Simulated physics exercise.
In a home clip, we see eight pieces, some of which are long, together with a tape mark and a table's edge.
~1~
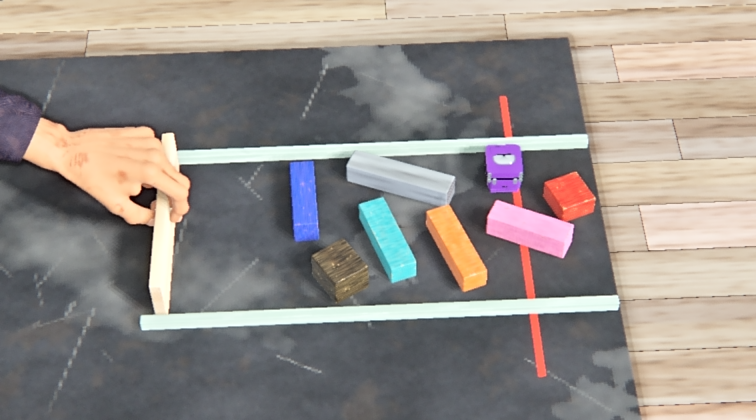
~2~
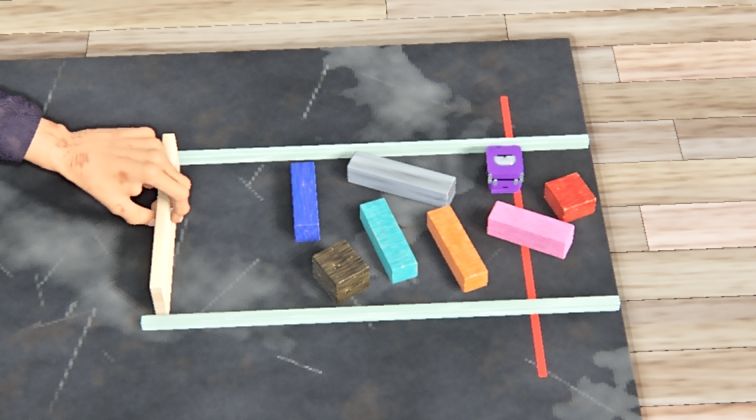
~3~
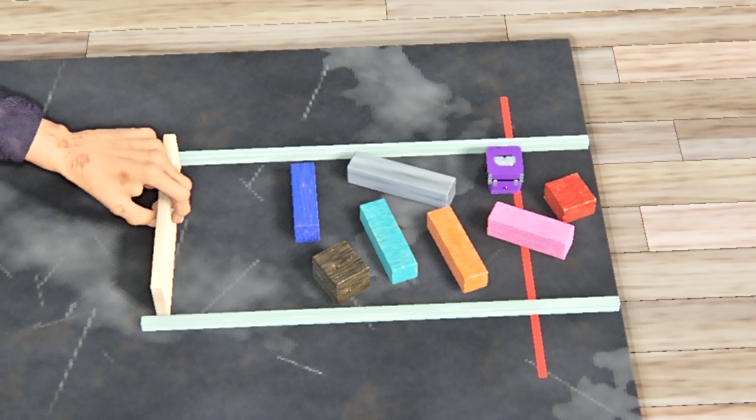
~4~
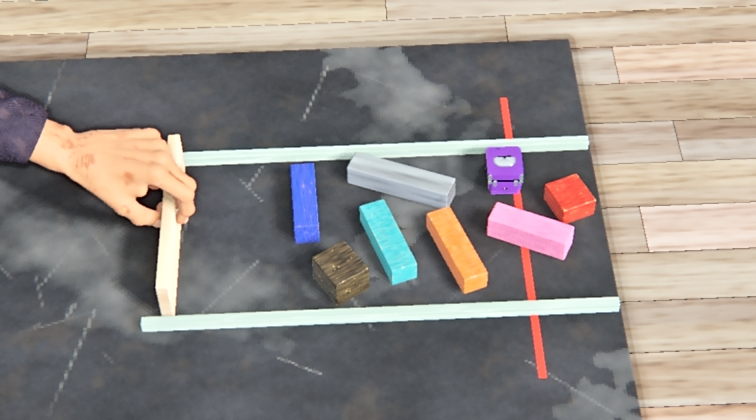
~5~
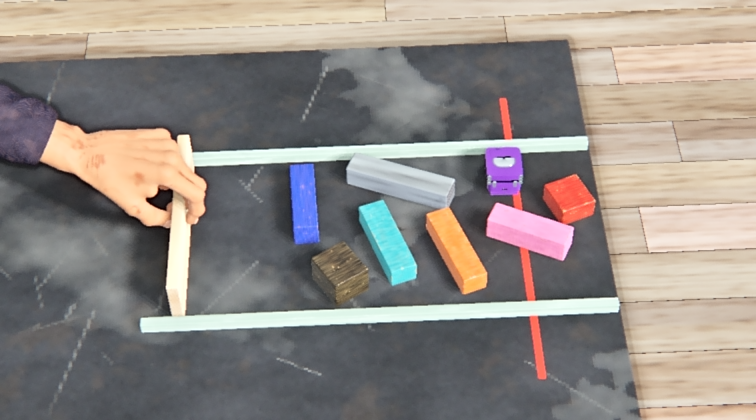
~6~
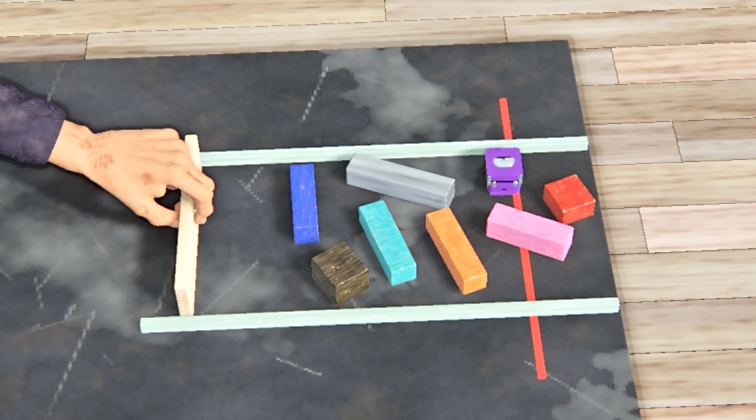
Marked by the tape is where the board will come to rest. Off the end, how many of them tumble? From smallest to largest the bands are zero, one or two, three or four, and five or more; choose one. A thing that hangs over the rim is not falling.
The right band is one or two.
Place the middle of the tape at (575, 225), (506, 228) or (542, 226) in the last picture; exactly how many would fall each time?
6, 2, 5.
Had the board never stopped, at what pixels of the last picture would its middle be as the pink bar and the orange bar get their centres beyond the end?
(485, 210) and then (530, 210), give or take.
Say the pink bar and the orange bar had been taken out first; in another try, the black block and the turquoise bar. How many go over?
That gives 1 for the first pair taken away and 1 for the second.
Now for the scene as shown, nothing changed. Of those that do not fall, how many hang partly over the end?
I get 3.
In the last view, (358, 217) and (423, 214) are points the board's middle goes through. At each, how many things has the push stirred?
At the first point the count is 4, at the second it's 7.
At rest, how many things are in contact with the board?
Well, it touches 2.
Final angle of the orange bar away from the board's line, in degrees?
About 10° out of line.
Soon after, none off yet; red block at rest near (569, 200); pink bar at rest near (529, 232); purple case at rest near (503, 171).
After that, none off yet; red block displaced about its own width near (603, 192); pink bar displaced about its own width near (597, 239); purple case displaced about its own width near (545, 161).
In the end, the number that fall off is one or two; gone, pink bar and red block.
